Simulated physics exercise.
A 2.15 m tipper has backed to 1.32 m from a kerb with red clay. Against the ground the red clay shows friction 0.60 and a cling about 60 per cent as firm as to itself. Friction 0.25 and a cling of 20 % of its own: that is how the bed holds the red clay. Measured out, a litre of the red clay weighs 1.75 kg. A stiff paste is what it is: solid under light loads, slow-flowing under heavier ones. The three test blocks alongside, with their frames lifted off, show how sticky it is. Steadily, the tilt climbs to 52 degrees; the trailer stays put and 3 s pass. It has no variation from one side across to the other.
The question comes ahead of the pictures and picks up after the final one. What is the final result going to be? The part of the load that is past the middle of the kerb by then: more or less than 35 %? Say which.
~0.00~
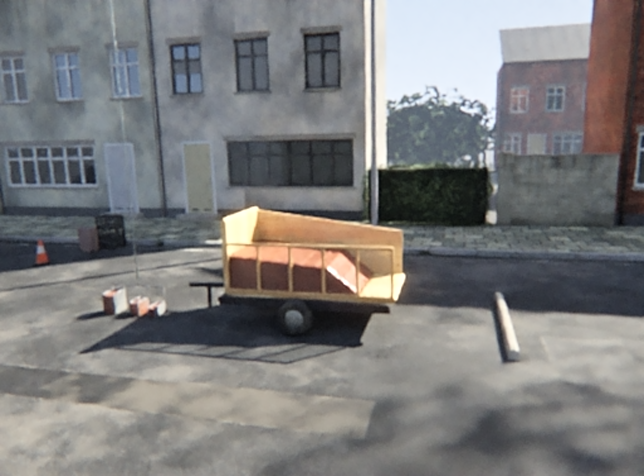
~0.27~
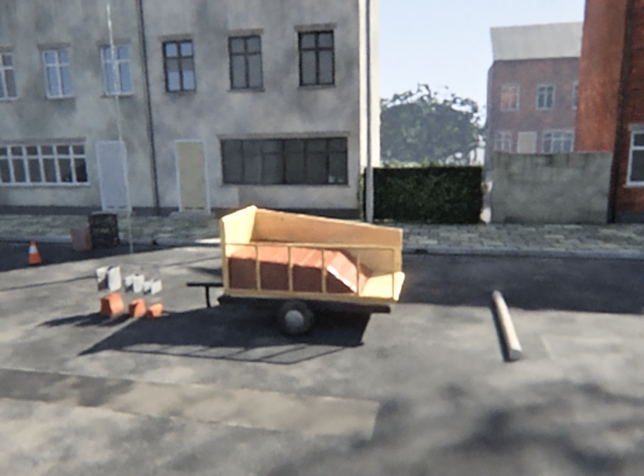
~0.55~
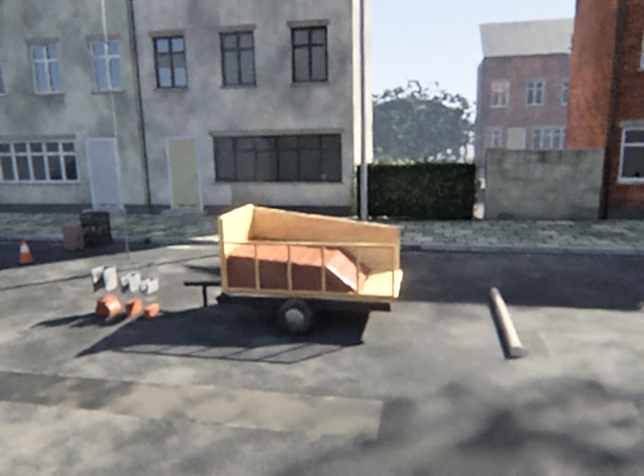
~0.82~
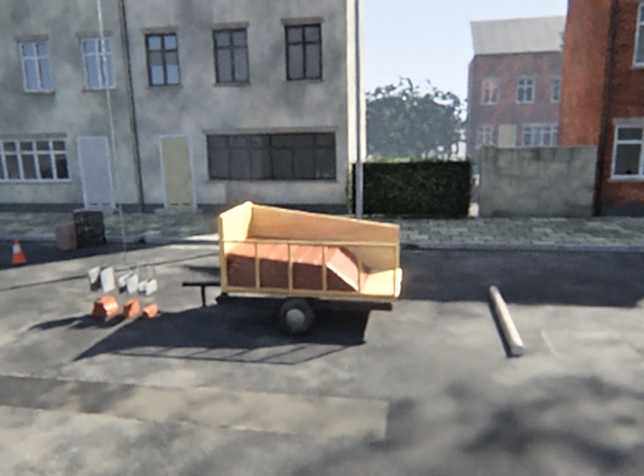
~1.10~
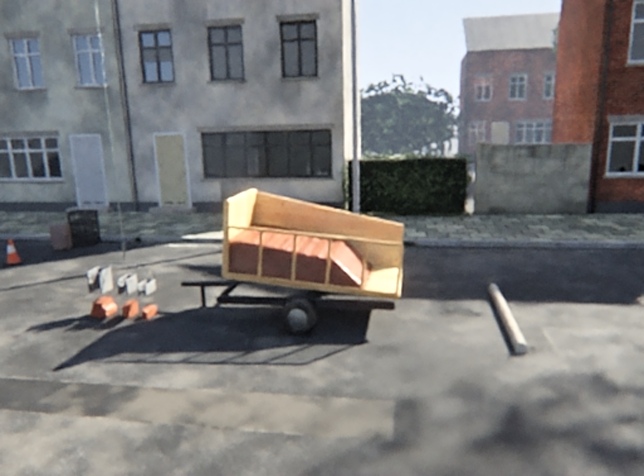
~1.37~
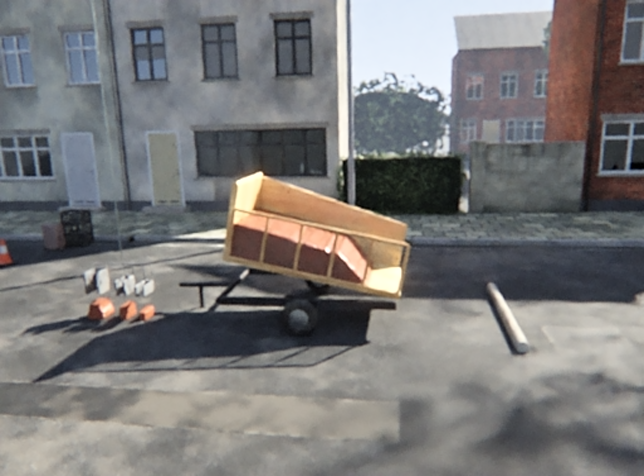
The answer is more.
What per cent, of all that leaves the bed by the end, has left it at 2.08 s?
0 %.
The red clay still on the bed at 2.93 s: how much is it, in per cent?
It works out at roughly 18 percent.
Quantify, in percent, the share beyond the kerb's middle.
45 %.
After 2.08 s, the tilt is 28 degrees, all is on the bed and 0 % past the kerb's middle.
After 2.93 s, the tilt is 47 degrees, 19 % is on the bed and 5 % past the kerb's middle.
After 3.77 s, the tilt is 52 degrees, none is on the bed and 47 % past the kerb's middle.
After 4.61 s, the tilt is 52 degrees, none is on the bed and 47 % past the kerb's middle.
After 6.31 s, at the end, the tilt is 52 degrees, none is on the bed and 47 % past the kerb's middle.
